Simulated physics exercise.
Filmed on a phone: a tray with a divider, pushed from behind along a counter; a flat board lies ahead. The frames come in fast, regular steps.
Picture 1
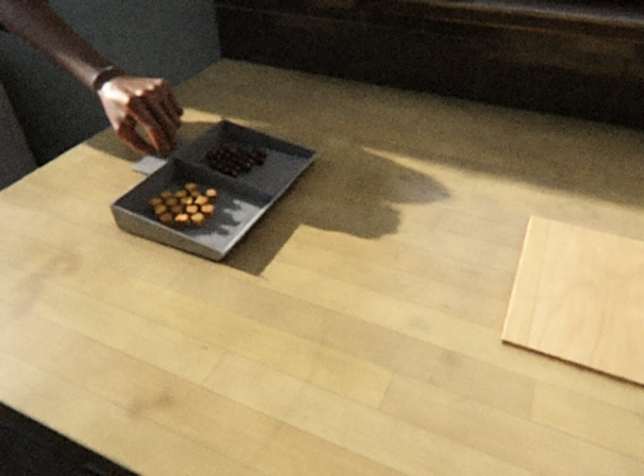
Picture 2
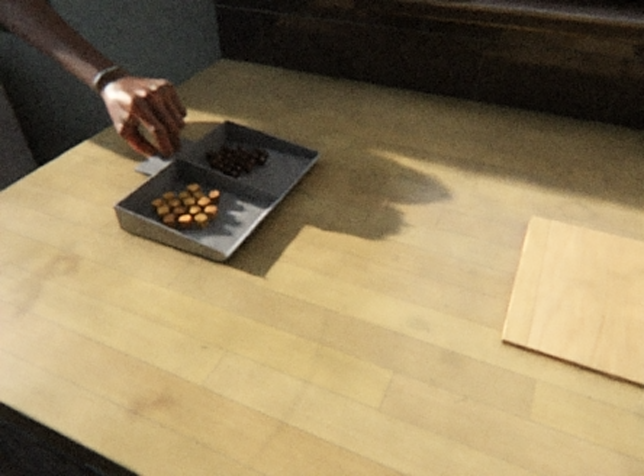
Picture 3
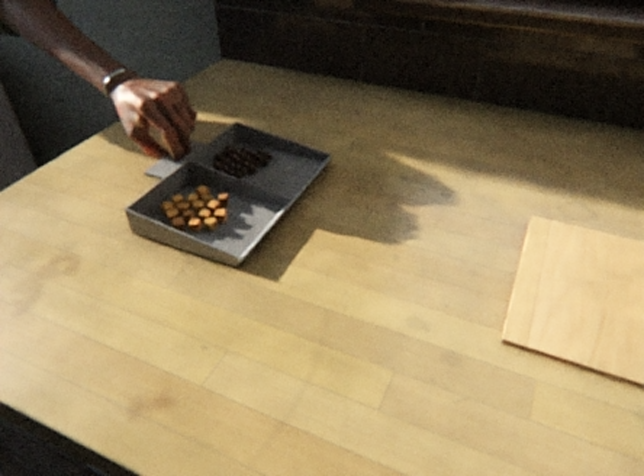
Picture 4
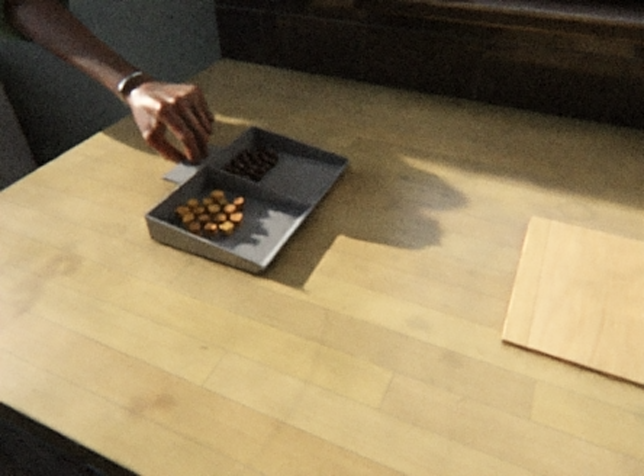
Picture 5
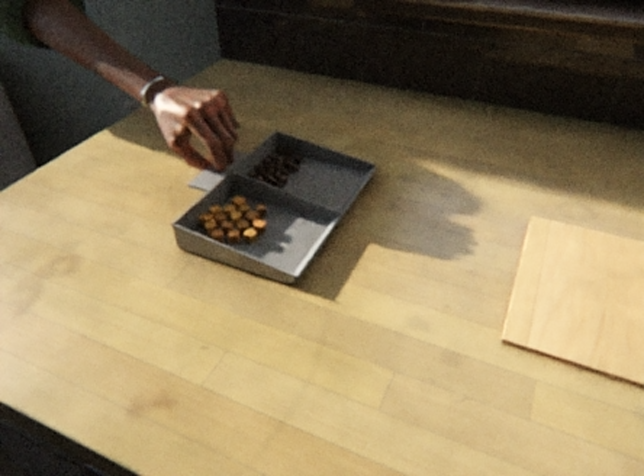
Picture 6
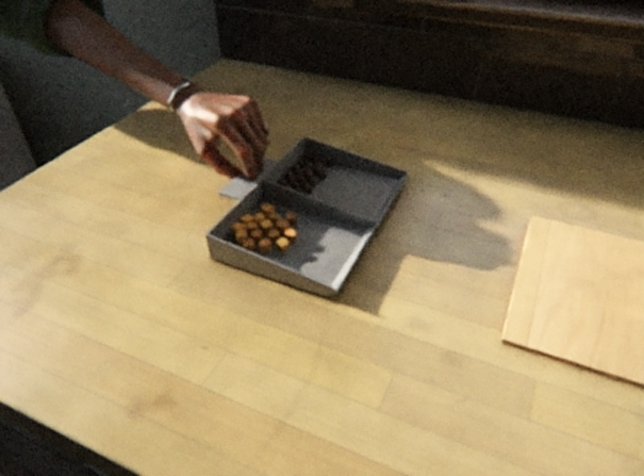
A gray divided tray sits on a pale wooden counter against a dark wall, seen from above at an angle by a still camera. Golden-brown croutons fill part of its front section and dark chocolate balls lie in the back one, with a flat light board at right. A hand with a wristband pushes the tray rightward, slowly at first, then faster, its shadow moving alongside.
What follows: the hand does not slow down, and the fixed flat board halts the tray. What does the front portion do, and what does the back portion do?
In the end the front portion keeps within its part, and the back portion throws some past the low edge.
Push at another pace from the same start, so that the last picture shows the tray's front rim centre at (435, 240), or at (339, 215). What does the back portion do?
At the first place it sends some over the front rim, at the second it stays in the tray.
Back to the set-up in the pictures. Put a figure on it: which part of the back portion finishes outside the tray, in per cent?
Close to 40 per cent.
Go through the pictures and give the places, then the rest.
The first picture shows front rim near (276, 198), at rest; flat board near (578, 321); front portion near (187, 205), a few croutons; back portion near (233, 161), some chocolate balls.
The second picture shows front rim near (280, 199), hardly any of the way covered; back portion near (234, 161).
The third picture shows front rim near (292, 202), a little of the way covered; front portion near (199, 208).
The fourth picture shows front rim near (312, 208), near a quarter of the way covered; back portion near (248, 166).
The fifth picture shows front rim near (342, 216), near a third of the way covered; front portion near (237, 219).
The sixth picture shows front rim near (377, 225), near half of the way covered; flat board near (578, 321); front portion near (266, 228); back portion near (300, 179).
Then, 0.10 s on from there, tray still sliding, front rim near (444, 243); front portion all inside; back portion all inside.
Then, 0.30 s on from there, tray stopped at the flat board; front portion all inside, moved towards the front rim; back portion all inside, moved towards the front rim.
Then, 0.51 s on from there, tray stopped at the flat board; front portion all inside, moved towards the front rim; back portion near a third out of the tray.
In the end, tray stopped at the flat board; front portion all inside, moved towards the front rim; back portion near a third out of the tray.
